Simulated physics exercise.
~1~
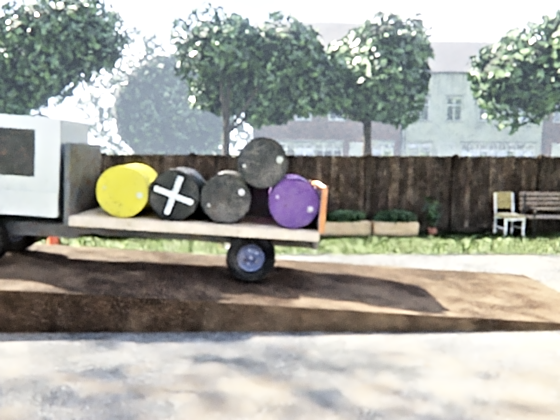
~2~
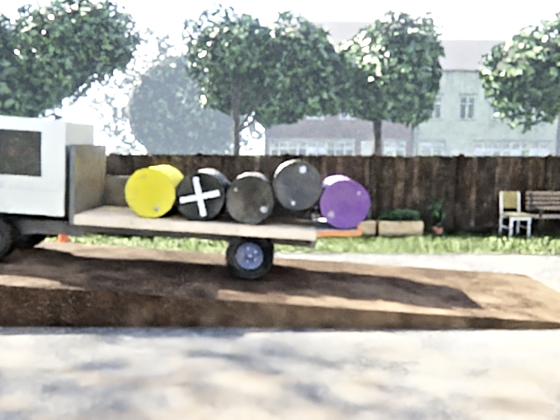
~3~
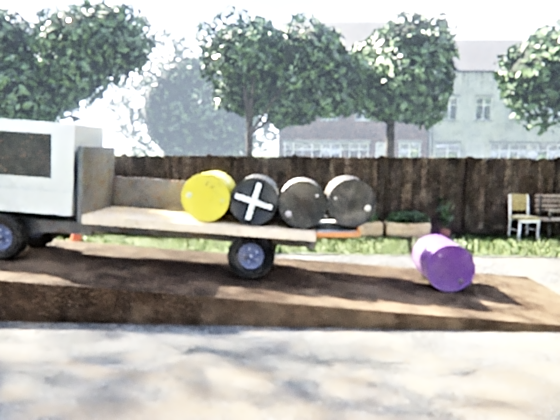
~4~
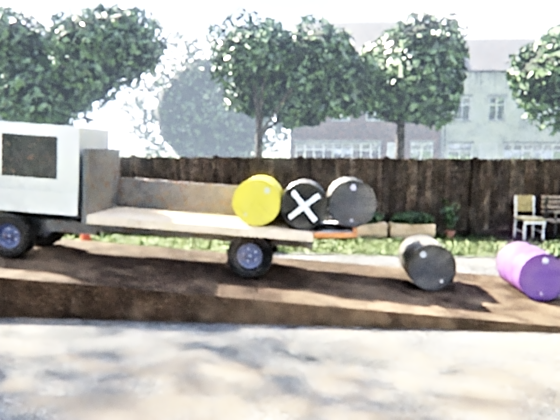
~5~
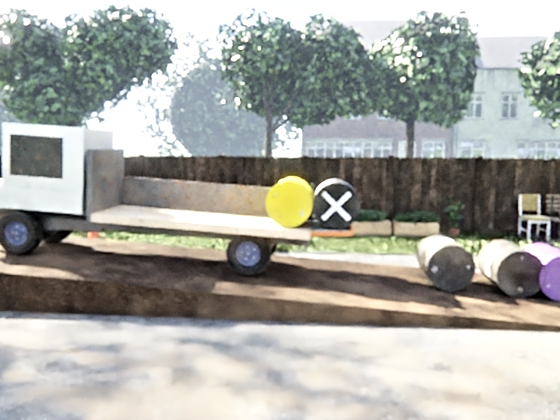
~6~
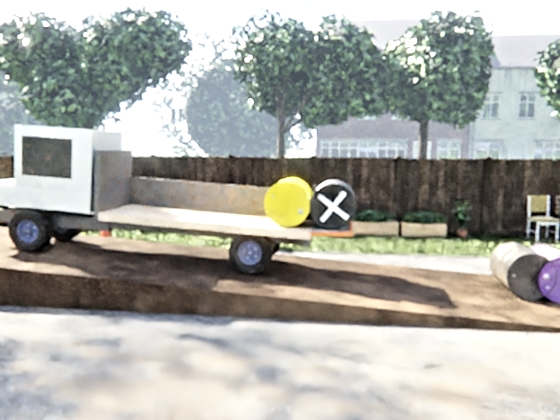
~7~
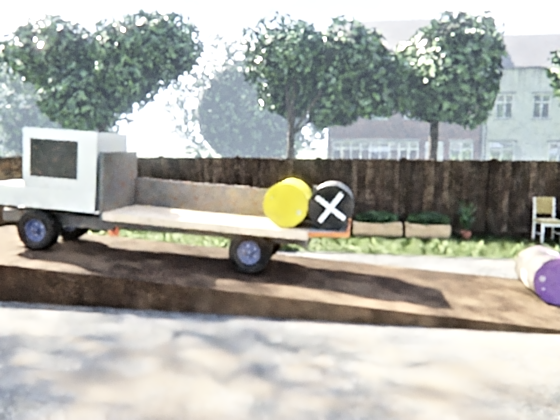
Drums rolling down a flatbed truck's lowered tailgate, purple and dark ones dropping off, yellow and white-crossed ones stopping near the edge.
